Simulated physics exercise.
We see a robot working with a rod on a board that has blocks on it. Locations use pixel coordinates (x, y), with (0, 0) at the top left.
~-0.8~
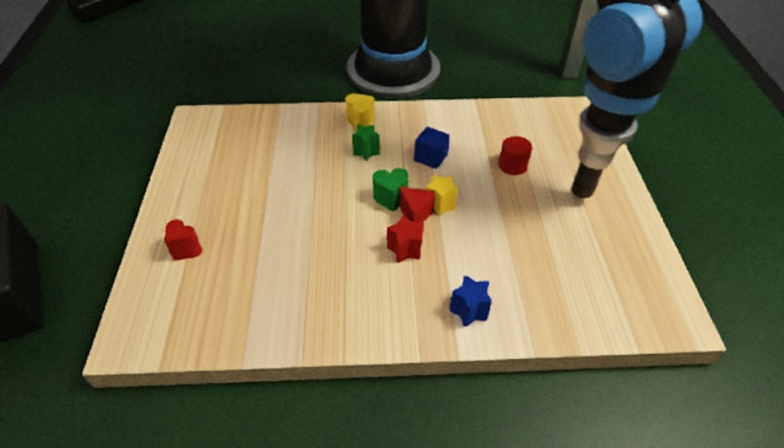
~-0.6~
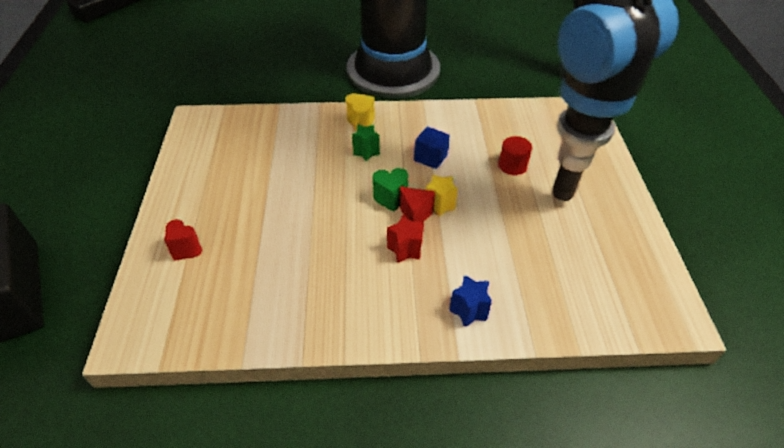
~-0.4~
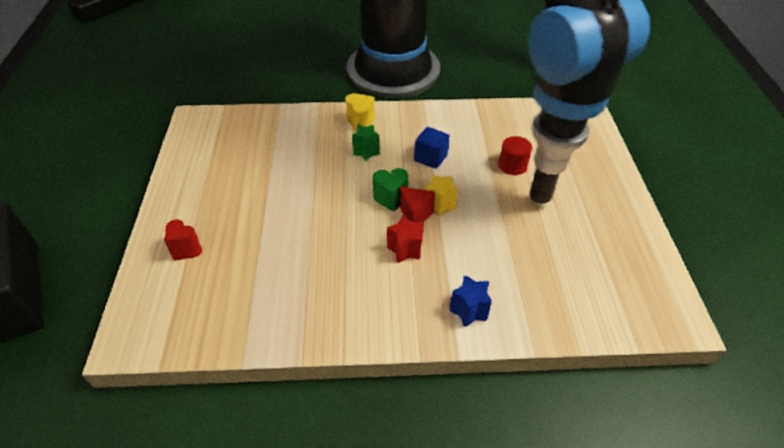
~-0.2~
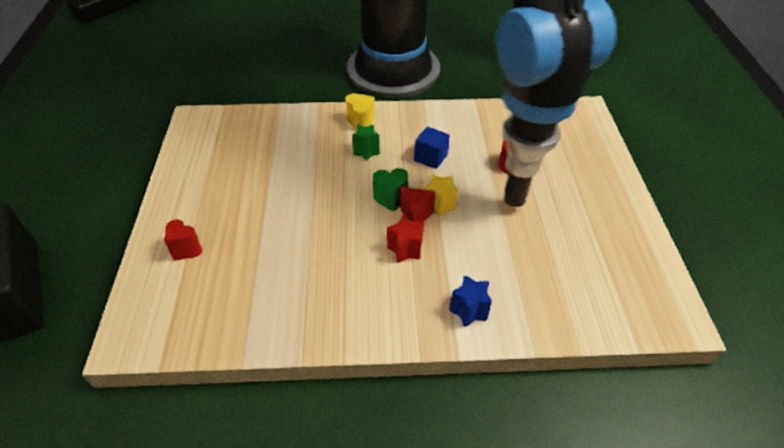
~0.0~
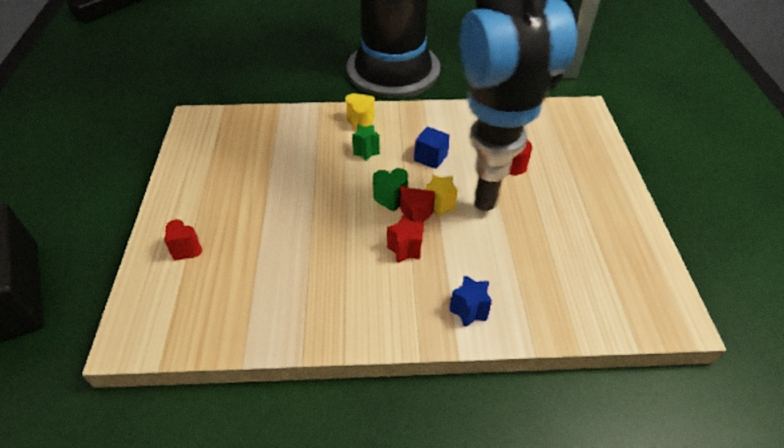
On a dark green table, seen from above at a fixed angle, lies a light wooden board with the dark base of a machine behind it. Small red, green, blue and yellow blocks cluster around its middle, with a red heart at left and a blue star nearer the front. A blue-and-black robot arm moves its rod steadily left from the right side, passing in front of a red cylinder, while the blocks stay still.
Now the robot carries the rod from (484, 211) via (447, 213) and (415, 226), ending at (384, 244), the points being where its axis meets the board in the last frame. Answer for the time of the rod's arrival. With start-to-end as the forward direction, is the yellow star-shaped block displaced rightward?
Yes - that is the case.
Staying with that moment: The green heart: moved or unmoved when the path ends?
It stays.
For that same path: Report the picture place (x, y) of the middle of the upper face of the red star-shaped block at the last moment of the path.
The point I'd pick in the picture is (398, 240).
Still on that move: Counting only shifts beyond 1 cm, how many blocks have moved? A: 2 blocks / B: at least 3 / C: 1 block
B
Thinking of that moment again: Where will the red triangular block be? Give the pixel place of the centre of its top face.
Its top middle will sit at (384, 201).
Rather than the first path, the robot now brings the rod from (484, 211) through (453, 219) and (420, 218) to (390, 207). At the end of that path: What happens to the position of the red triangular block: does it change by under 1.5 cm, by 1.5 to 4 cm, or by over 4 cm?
Once the path is done, the red triangular block lies more than 4 cm from its present place.
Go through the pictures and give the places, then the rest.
The first picture shows rod tip at (582, 191); block tops, green heart at (391, 178); red star-shaped block at (407, 229); red triangular block at (416, 196); yellow star-shaped block at (442, 184).
The second picture shows rod at (563, 194); blocks unchanged.
The third picture shows rod at (540, 197); blocks unchanged.
The fourth picture shows rod at (514, 200); blocks unchanged.
The fifth picture shows rod at (485, 203); green heart at (391, 178); red star-shaped block at (407, 229); red triangular block at (416, 196); yellow star-shaped block at (442, 184).
On the path given first. One third of the way, rod at (447, 205); red triangular block at (405, 198), turned 40° anticlockwise; yellow star-shaped block at (427, 180), turned 35° clockwise.
Two thirds of the way, rod at (415, 218); red triangular block at (393, 198), turned 25° anticlockwise; yellow star-shaped block at (422, 180), turned 75° clockwise.
At the end, rod at (384, 236); green heart in place; red star-shaped block at (398, 240), turned 60° anticlockwise; red triangular block at (384, 201), turned 15° clockwise; yellow star-shaped block at (422, 180), turned 75° clockwise.
